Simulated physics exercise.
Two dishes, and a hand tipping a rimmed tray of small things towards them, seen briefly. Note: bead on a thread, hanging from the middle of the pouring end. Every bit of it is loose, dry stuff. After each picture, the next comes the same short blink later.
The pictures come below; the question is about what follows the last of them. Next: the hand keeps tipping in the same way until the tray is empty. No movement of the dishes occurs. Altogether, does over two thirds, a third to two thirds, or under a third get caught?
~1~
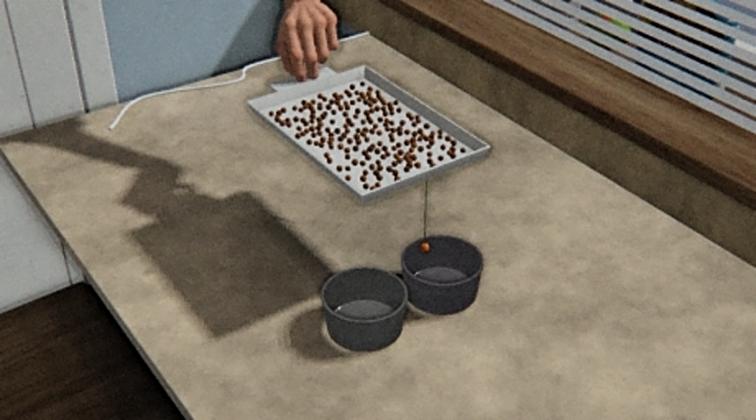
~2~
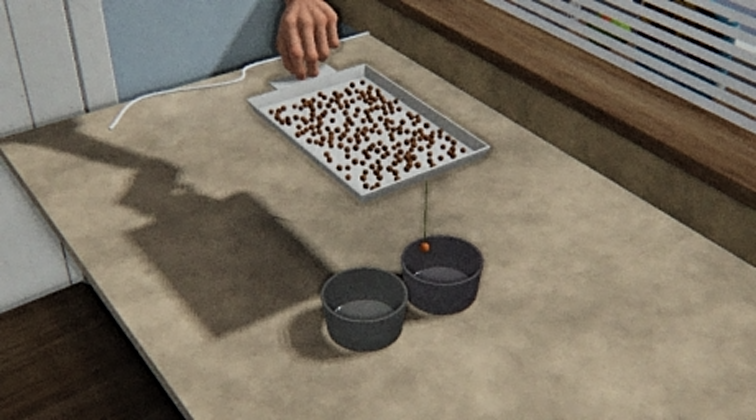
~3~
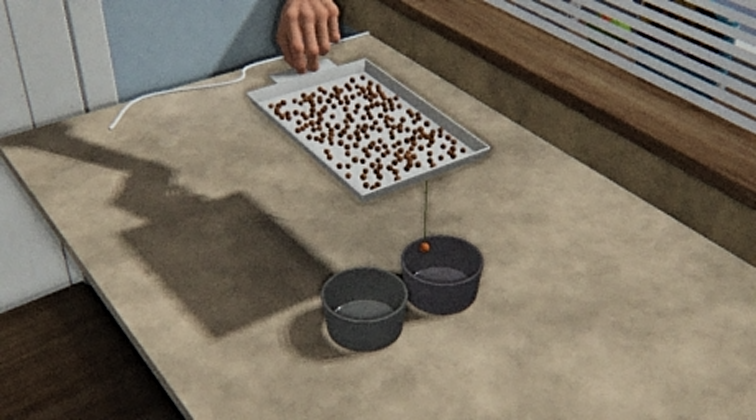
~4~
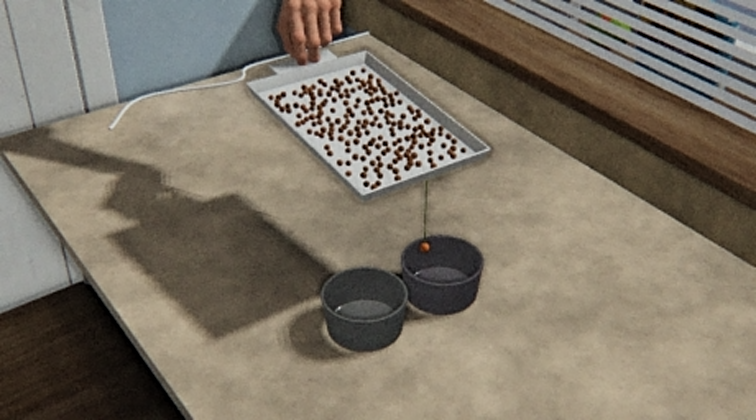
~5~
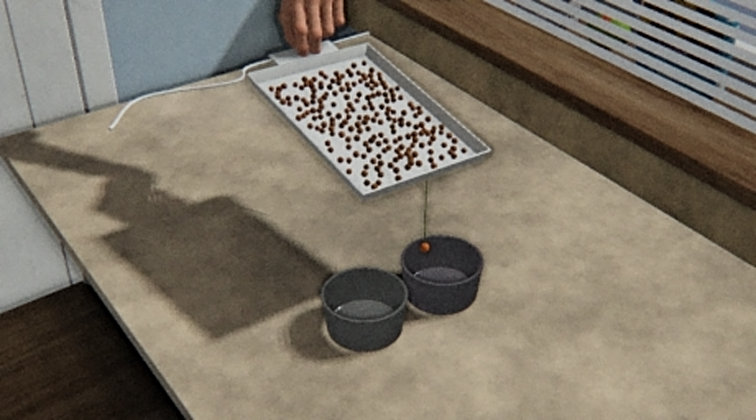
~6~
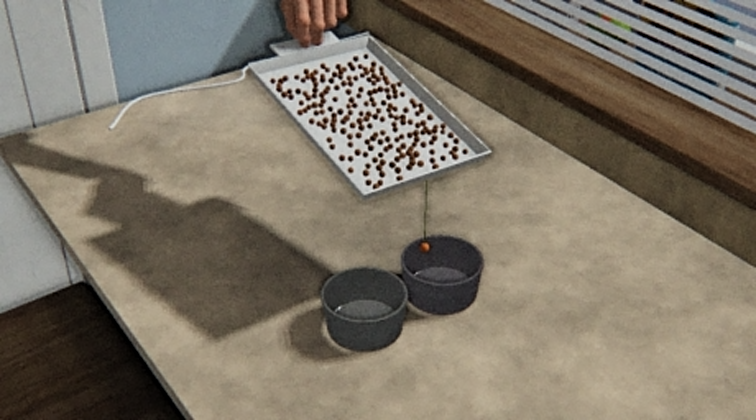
Altogether a third to two thirds gets caught.
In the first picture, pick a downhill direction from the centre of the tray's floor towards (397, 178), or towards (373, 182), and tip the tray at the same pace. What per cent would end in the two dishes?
Roughly 80 per cent, and 100 per cent.
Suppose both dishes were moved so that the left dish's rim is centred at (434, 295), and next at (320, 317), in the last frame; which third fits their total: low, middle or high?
Try one: Beyond two thirds; try two: Under a third.
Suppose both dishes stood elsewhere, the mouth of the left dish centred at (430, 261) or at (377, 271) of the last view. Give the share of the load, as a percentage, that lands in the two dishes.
It would be roughly 60 per cent, followed by roughly 30 per cent.
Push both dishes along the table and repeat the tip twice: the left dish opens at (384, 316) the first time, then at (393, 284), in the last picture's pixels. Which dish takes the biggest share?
One: Right. Two: The right one.
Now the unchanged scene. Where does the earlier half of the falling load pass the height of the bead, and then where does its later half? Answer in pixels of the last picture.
Close to (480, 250), then close to (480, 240).
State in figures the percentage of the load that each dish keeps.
In per cent, left near 0 and right near 50.
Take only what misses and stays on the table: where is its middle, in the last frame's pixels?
The centre sits close to (524, 290).
Soon after the last picture, tray tipped steeply; nearly all on the tray; a stray few in the right dish; a stray few outside both; a stray few in the air.
A little later, tray tipped right over; a stray few on the tray; about half in the right dish; about half outside both; a small part in the air.
Later still, tray tipped past a quarter turn; about half in the right dish; about half outside both.
At rest, tray tipped past a quarter turn; none in the left dish; about half in the right dish; about half outside both.
